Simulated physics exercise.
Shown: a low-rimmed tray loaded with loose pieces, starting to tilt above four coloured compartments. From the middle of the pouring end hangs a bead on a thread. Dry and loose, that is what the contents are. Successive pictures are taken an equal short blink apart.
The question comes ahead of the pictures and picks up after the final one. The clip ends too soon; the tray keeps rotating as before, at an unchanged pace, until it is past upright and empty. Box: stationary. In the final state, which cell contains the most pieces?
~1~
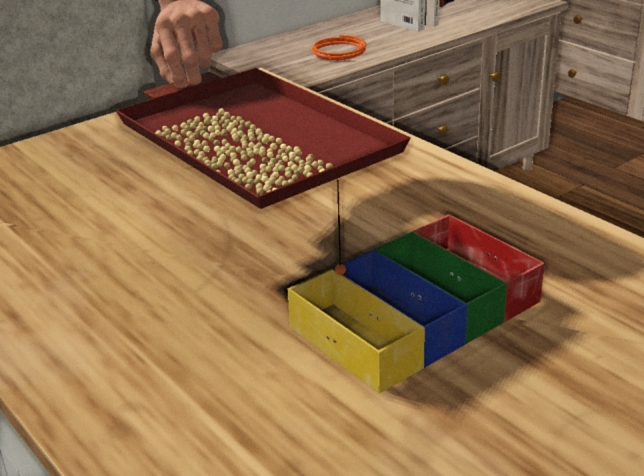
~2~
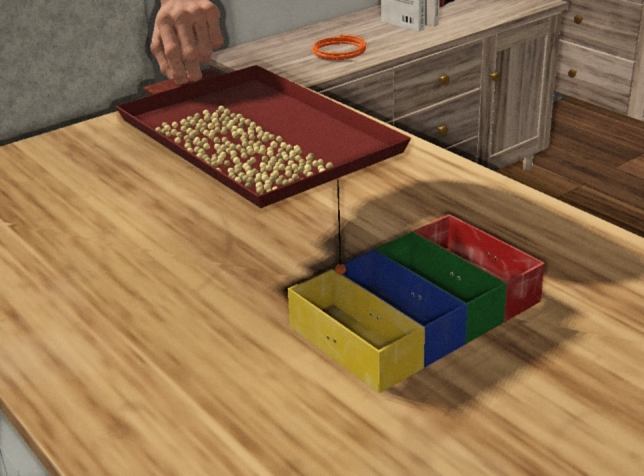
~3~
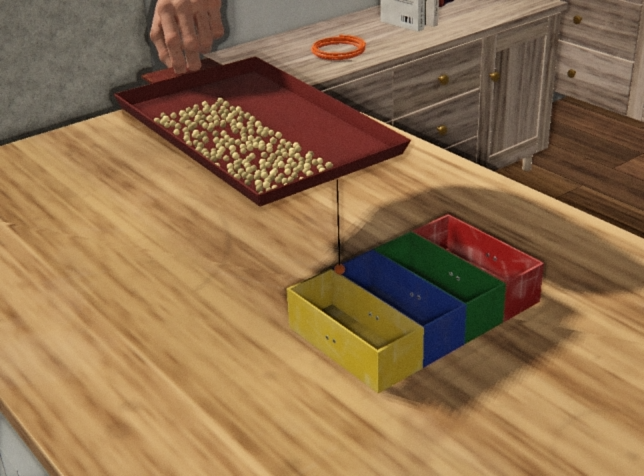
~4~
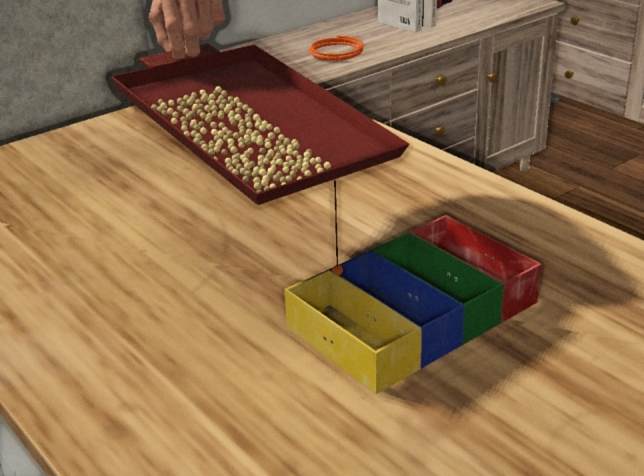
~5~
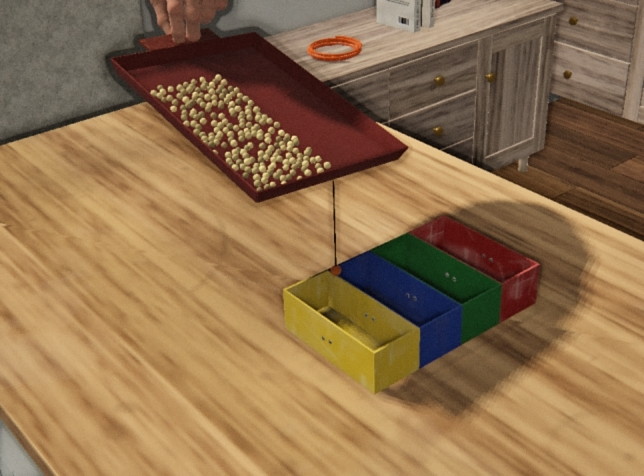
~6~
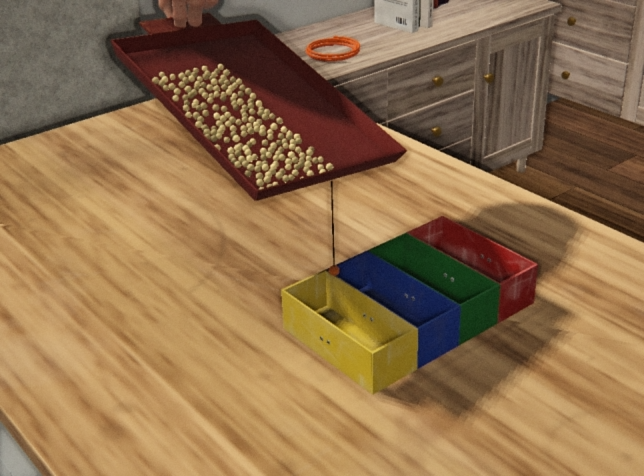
The green one contains the most.
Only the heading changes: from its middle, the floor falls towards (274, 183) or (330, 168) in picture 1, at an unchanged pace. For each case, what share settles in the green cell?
The first try would leave around 0 per cent there, the second around 10 per cent.
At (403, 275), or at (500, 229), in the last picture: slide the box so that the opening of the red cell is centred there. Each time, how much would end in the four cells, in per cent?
70 and 100 in a hundred, in turn.
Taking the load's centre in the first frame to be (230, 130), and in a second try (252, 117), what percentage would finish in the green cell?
From the first start you get 70 in a hundred, from the second 70 in a hundred.
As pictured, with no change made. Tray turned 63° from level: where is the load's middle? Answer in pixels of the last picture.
The middle of the load sits near (369, 171).
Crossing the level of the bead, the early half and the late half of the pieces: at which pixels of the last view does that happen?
The opening half passes (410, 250), the closing half (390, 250).
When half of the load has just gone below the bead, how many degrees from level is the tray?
Reading: Some 95°.
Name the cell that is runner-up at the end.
The blue one.
Just after the last frame, tray tipped steeply; the larger part on the tray; about a tenth in the green cell; just a few in the blue cell; just a few in the red cell; just a few in the yellow cell; about a tenth falling or outside the box.
A moment on, tray tipped past a quarter turn; just a few on the tray; roughly half in the green cell; roughly a third in the blue cell; just a few in the yellow cell; just a few in the red cell; about a tenth falling or outside the box.
Further on, tray tipped past a quarter turn; roughly half in the green cell; roughly a third in the blue cell; just a few in the yellow cell; just a few in the red cell; just a few falling or outside the box.
When it is over, tray tipped past a quarter turn; roughly half in the green cell; roughly a third in the blue cell; just a few in the yellow cell; just a few in the red cell; just a few outside the box.
